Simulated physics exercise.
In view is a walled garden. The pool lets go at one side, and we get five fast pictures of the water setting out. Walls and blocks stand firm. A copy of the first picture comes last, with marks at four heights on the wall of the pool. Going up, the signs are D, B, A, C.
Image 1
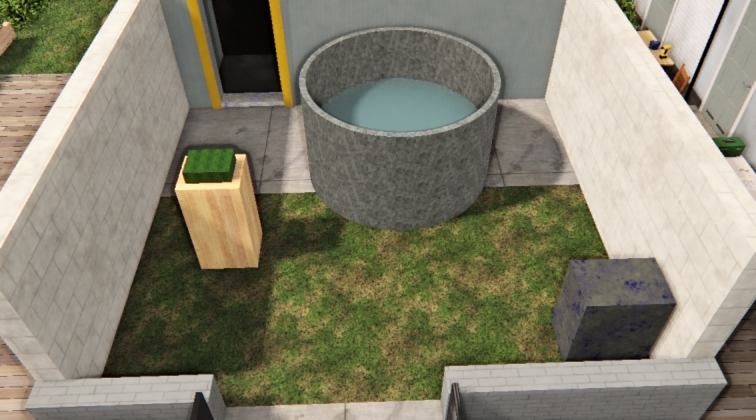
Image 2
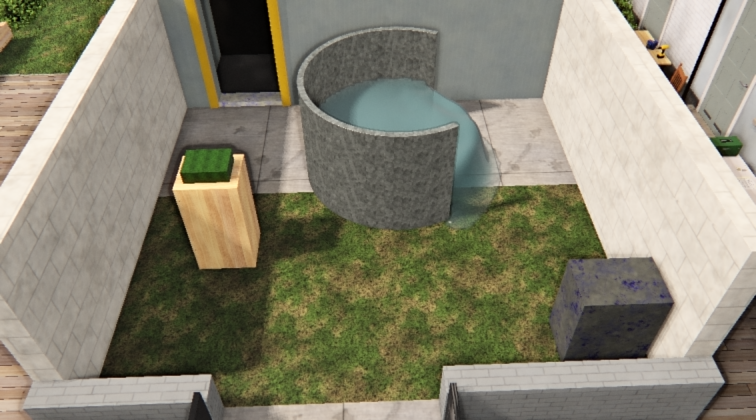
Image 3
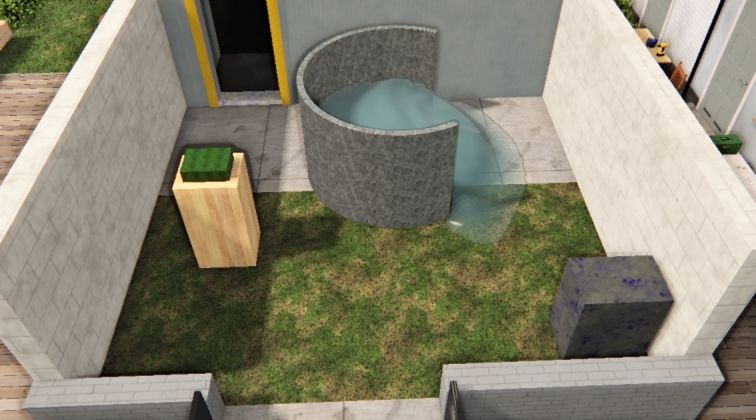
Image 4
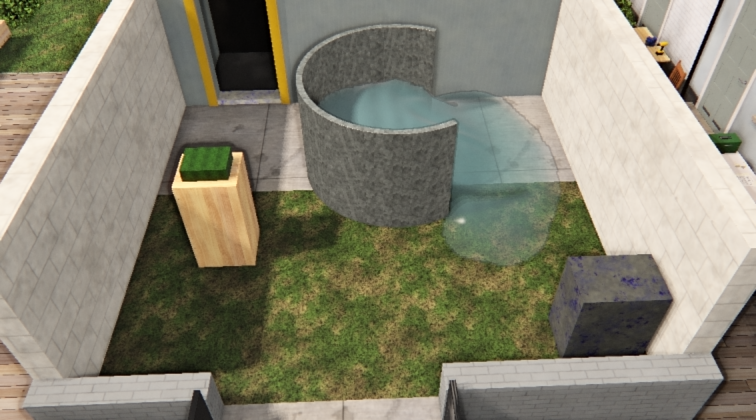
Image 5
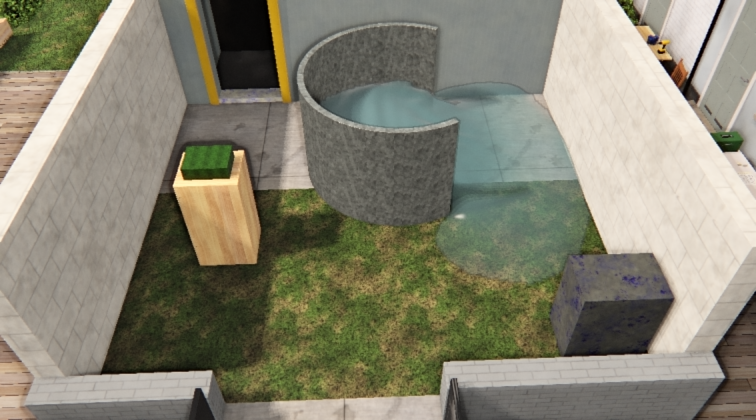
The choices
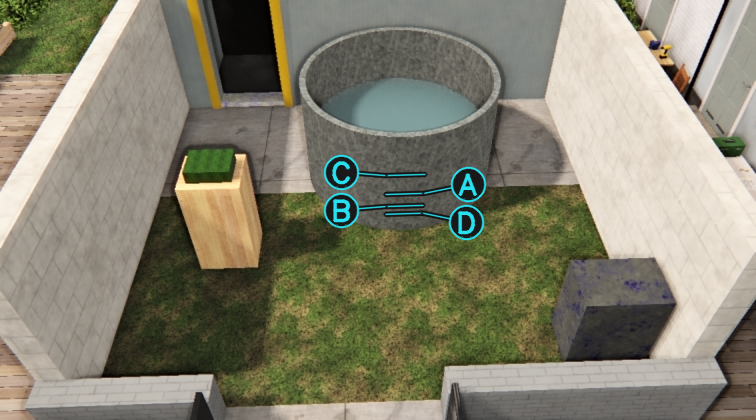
At first, a round stone pool of still water stands in a walled garden near a yellow-framed doorway. Then the right side of the pool's wall is gone, and water pours out through the opening. The water spreads over the paving and grass toward the right wall and the dark block.
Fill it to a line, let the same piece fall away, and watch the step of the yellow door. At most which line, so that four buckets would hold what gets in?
The answer is mark C.
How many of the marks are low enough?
All four.
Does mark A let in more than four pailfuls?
No, that is safe.
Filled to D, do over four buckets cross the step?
No, that is safe.
In cyan, A at (404, 193); B at (404, 205); C at (405, 174); D at (404, 213); from the bottom up D, B, A, C.
If A is chosen, nothing gets over.
If B is chosen, nothing gets over.
If C is chosen, a bucket or two gets in.
If D is chosen, nothing gets over.
